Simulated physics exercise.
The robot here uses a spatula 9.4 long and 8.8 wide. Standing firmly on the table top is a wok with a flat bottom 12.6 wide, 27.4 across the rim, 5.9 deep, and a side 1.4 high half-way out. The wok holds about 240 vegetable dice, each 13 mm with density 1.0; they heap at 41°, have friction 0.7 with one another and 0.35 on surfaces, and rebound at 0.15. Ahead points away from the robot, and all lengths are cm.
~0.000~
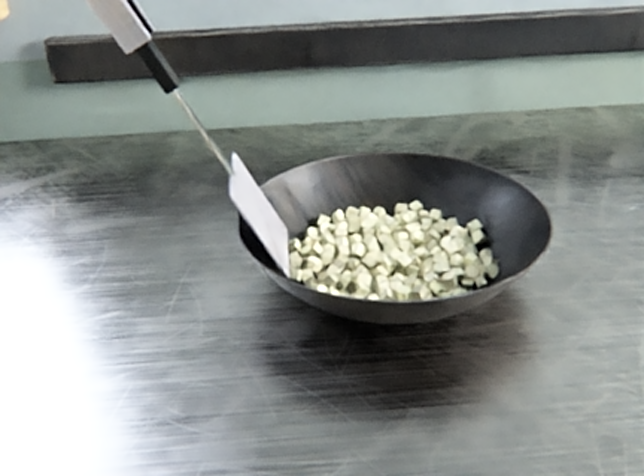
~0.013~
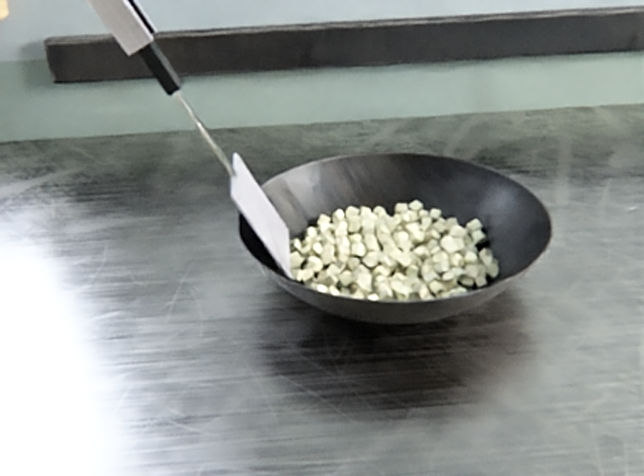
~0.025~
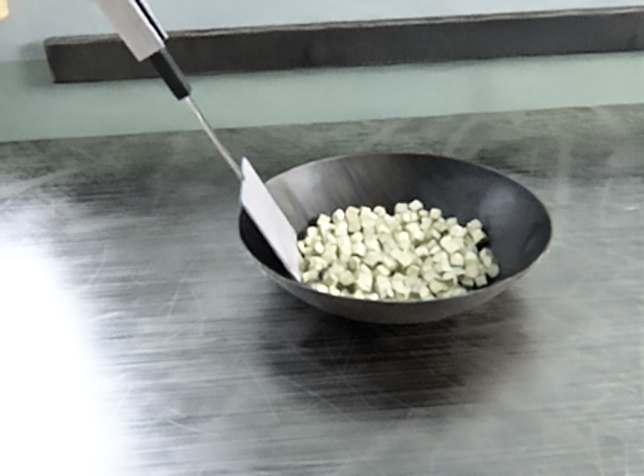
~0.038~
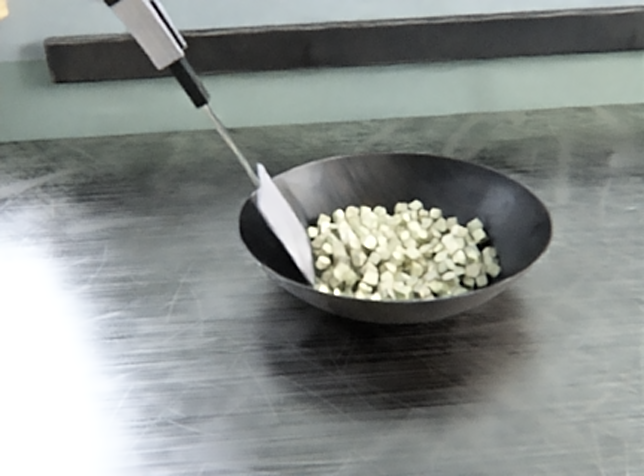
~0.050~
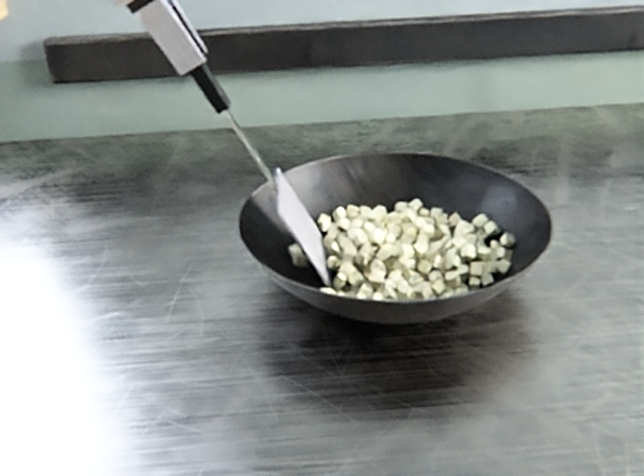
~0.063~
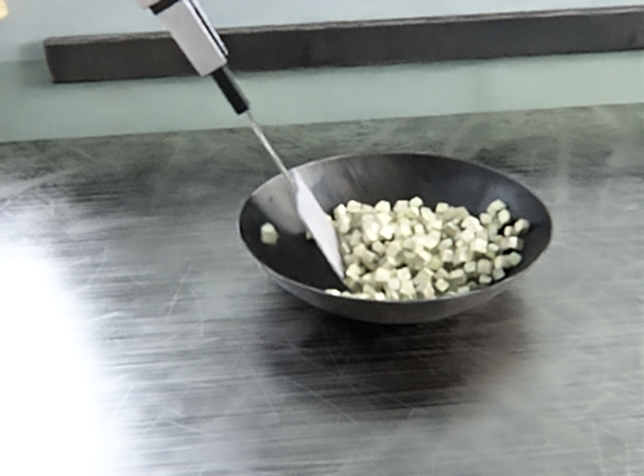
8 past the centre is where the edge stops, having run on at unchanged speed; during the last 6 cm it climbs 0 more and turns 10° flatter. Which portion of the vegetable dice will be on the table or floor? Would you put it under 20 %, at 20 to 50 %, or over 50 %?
I would say 20 to 50 %.
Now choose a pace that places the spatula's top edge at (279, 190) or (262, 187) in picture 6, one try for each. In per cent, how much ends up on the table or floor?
Respectively, around 30 and 15 per cent.
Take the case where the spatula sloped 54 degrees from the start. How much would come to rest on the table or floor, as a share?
That gives about 35 in a hundred.
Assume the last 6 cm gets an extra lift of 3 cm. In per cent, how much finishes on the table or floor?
Some 30 in a hundred.
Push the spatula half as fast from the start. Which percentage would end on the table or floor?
25 per cent, roughly.
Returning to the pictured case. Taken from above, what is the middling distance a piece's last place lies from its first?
It works out to roughly 12 cm.
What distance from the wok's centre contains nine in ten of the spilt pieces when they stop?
Distance from centre: Approx. 35 cm.
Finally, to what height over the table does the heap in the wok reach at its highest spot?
Some 7.0 cm above the table.
By 0.09 s, sloping 63°, highest piece 11 above the table; 233 in the wok, 2 on the blade or in flight.
By 0.12 s, sloping 60°, highest piece 16 above the table; 229 in the wok, 6 on the blade or in flight.
By 0.34 s, sloping 53°, highest piece 24 above the table; 153 in the wok, 28 on the table or floor, 54 on the blade or in flight.
By 1.39 s, sloping 53°, highest piece 7 above the table; 153 in the wok, 82 on the table or floor.
Final count, 153 in the wok, 82 on the table or floor. That is 35 % on the table or floor.
